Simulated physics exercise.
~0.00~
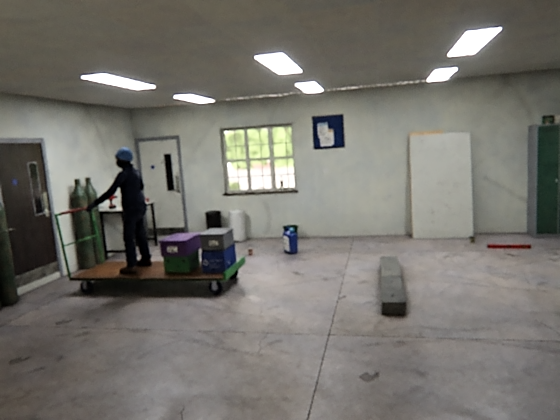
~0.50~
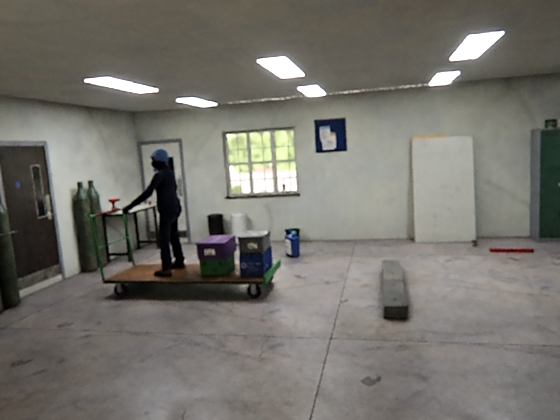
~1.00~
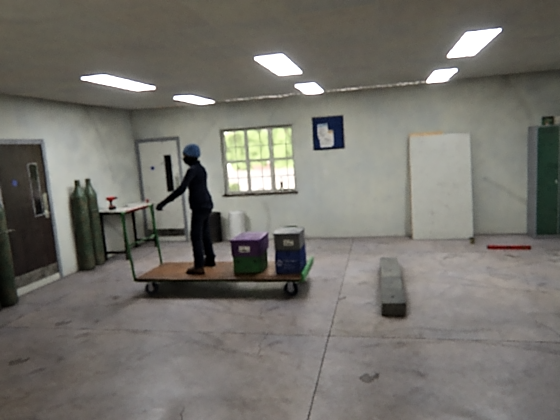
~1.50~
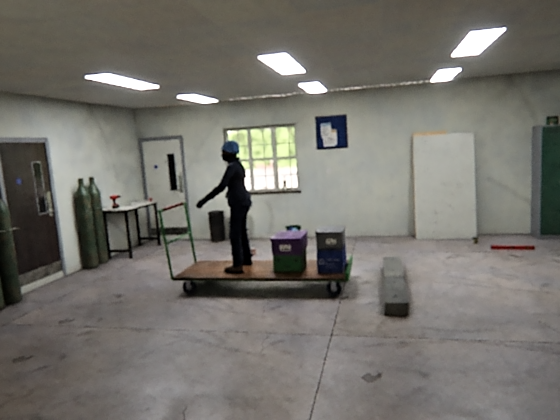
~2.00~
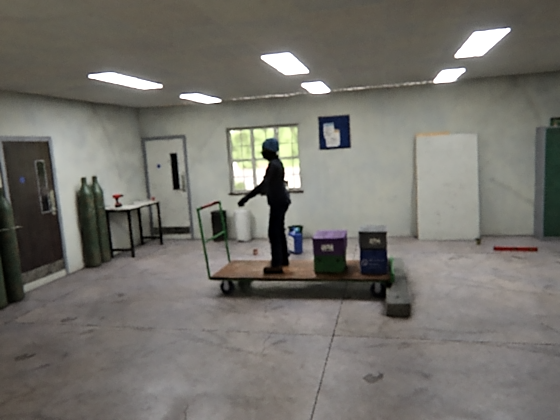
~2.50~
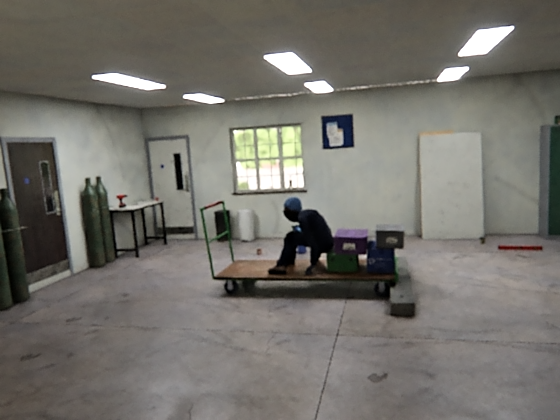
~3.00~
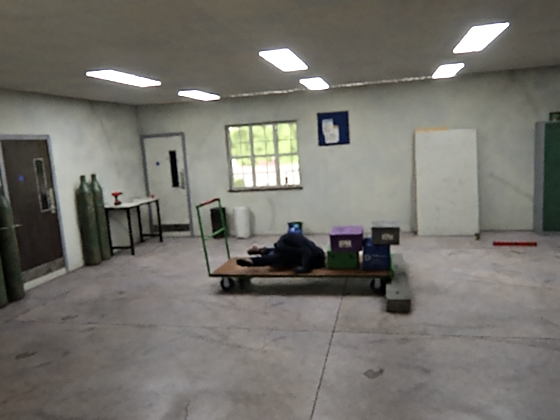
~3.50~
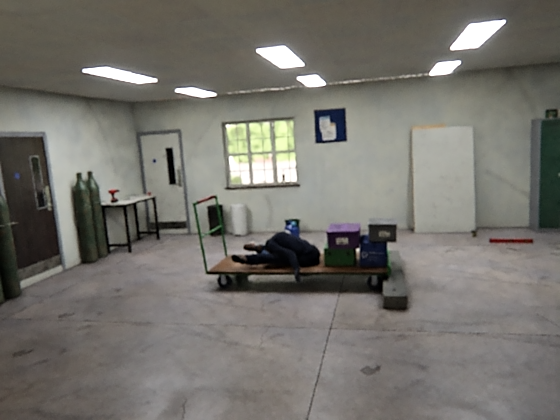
A flat cart rolls right, stops at a low kerb, and its standing rider crumples onto the deck.
